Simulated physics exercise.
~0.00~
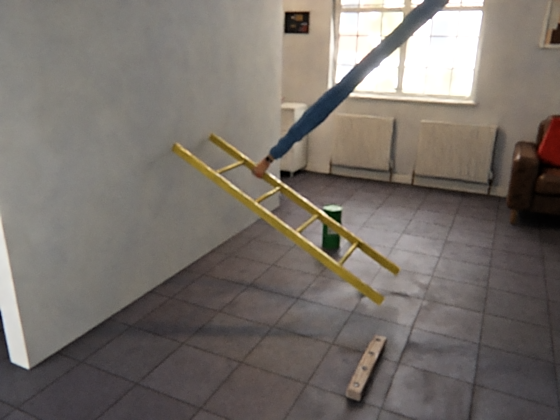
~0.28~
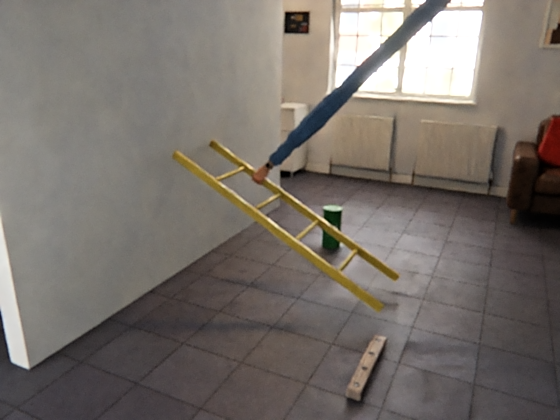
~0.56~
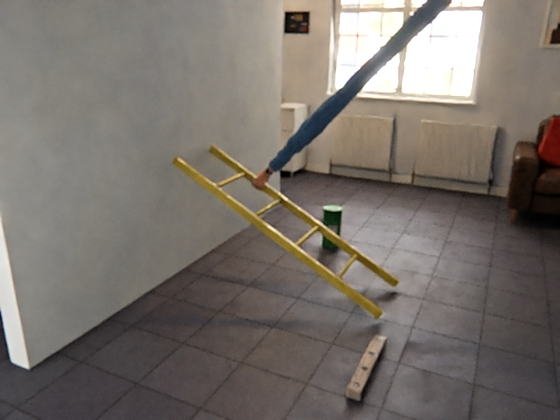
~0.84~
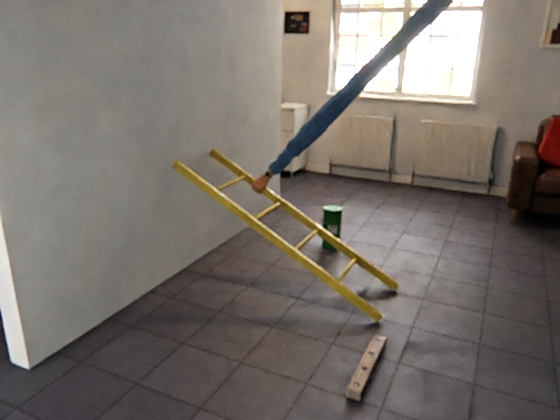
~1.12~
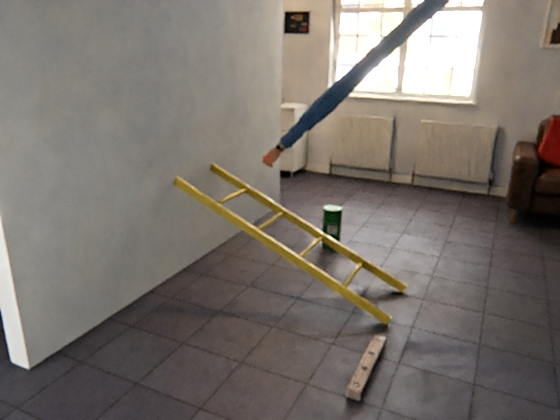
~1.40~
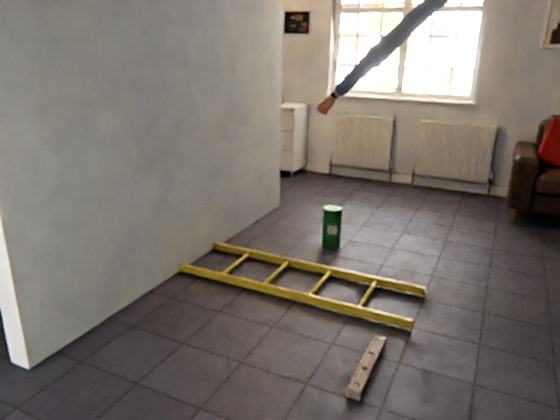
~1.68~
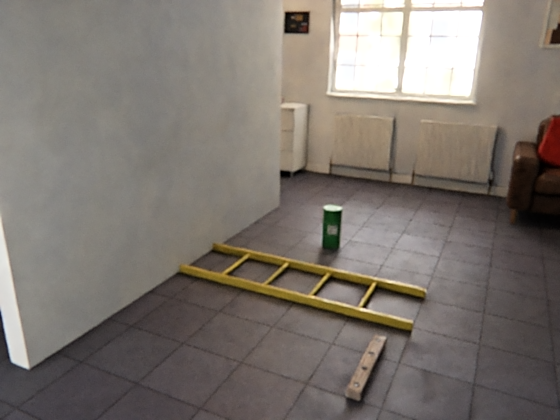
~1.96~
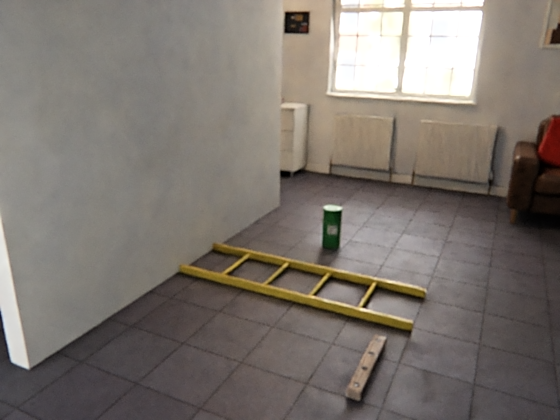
The video shows a hand holding a yellow ladder at a slant against a pale wall, near a green canister and a batten on a tiled floor. The hand lets go and withdraws, and the ladder slides out at its feet and drops, ending flat on the floor.
